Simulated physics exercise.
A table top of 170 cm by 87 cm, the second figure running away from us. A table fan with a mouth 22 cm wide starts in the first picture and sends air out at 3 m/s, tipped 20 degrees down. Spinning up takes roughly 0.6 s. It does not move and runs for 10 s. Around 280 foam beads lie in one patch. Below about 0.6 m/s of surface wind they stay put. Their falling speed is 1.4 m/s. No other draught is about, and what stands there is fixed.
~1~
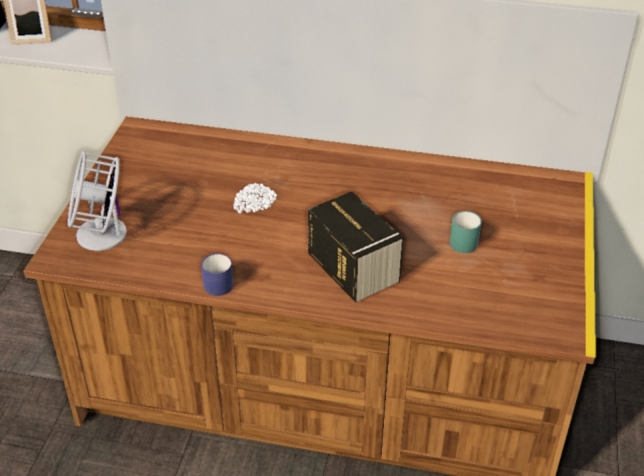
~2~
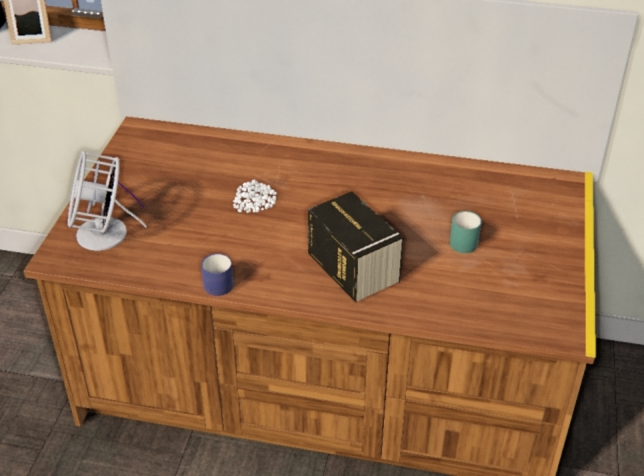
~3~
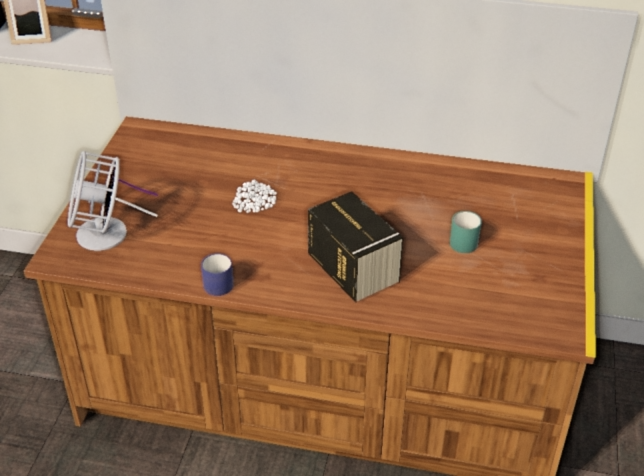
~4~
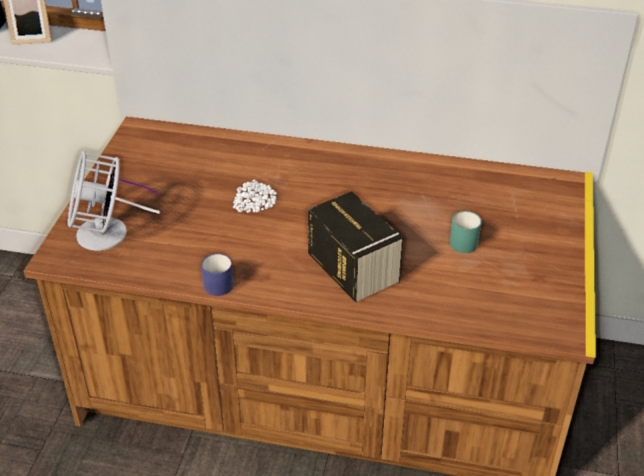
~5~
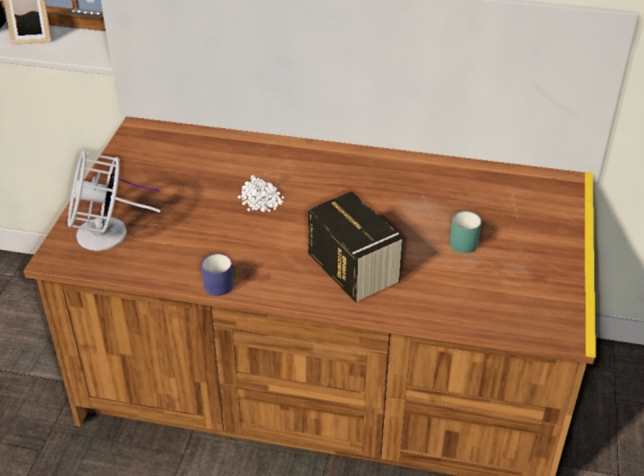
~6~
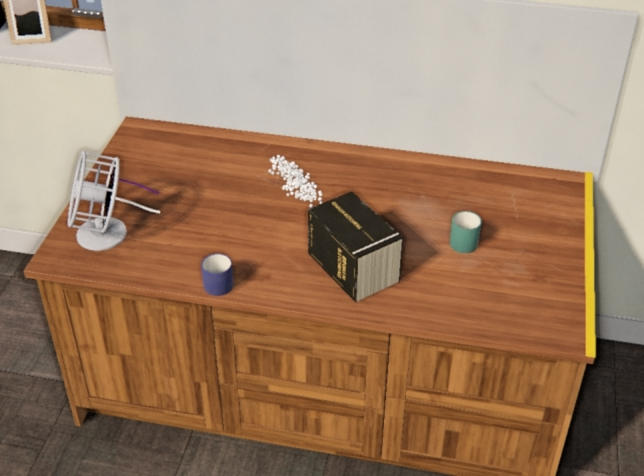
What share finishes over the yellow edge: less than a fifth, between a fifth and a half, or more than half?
Of the foam beads, over half end over the yellow edge.
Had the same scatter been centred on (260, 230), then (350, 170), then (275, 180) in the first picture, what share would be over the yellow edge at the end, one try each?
In turn about 60 %, 100 %, 100 %.
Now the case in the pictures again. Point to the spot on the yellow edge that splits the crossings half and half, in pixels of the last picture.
Around (593, 183).
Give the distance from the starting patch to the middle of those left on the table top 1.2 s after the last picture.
About 75 cm.
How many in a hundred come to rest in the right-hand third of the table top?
About 0 %.
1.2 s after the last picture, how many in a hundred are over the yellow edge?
Near 60 %.
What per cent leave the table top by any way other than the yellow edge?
About 0 %.
Then, 1.2 s after the last picture, 63 % are over the yellow edge; the middle of those still in play is near (475, 157); 51 % have settled or left.
Then, 2.4 s after the last picture, 96 % are over the yellow edge; 95 % have settled or left.
Then, 4.7 s after the last picture, 100 % are over the yellow edge; 100 % have settled or left.
Then, 9.2 s after the last picture, at the end, 100 % are over the yellow edge.
